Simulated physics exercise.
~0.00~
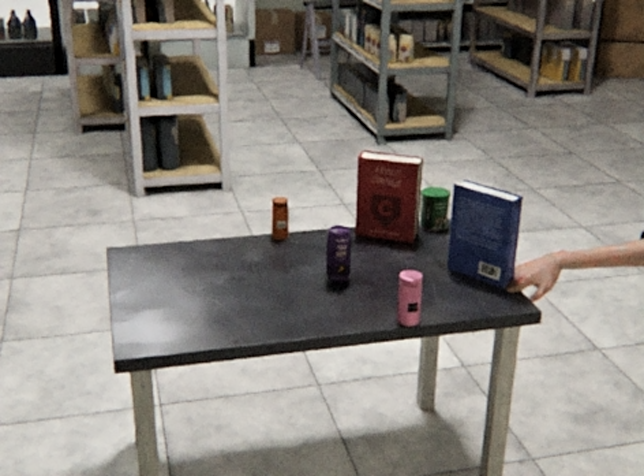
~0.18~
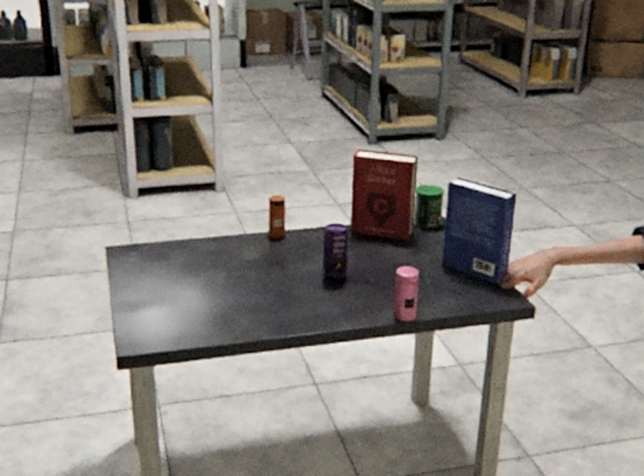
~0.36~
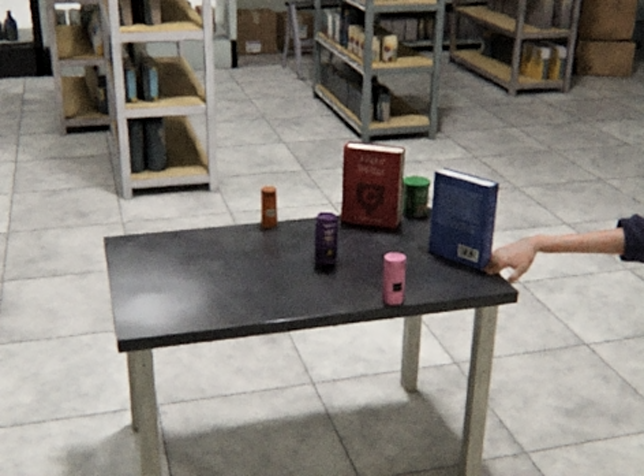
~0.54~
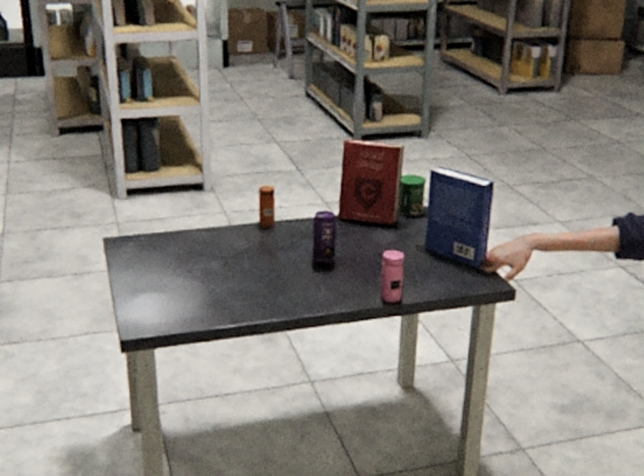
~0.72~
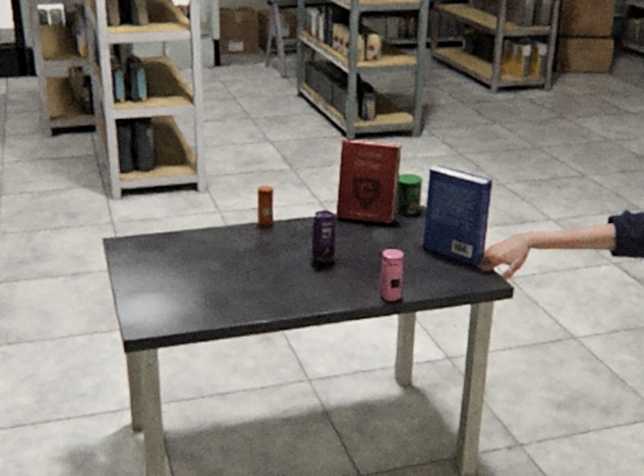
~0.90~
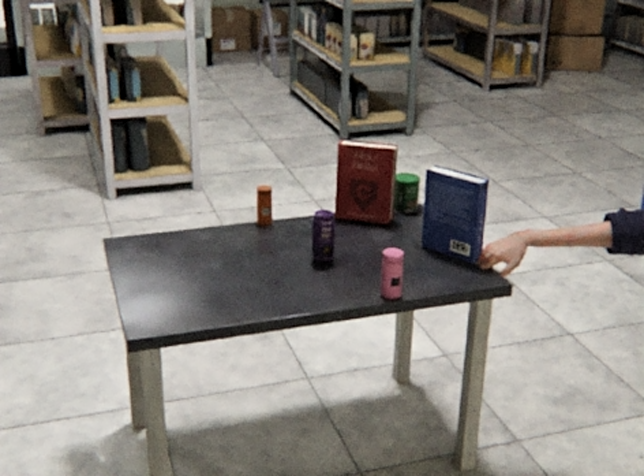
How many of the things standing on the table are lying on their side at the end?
None of them are lying down. The two books, the tin and the other containers are all still upright on the table.
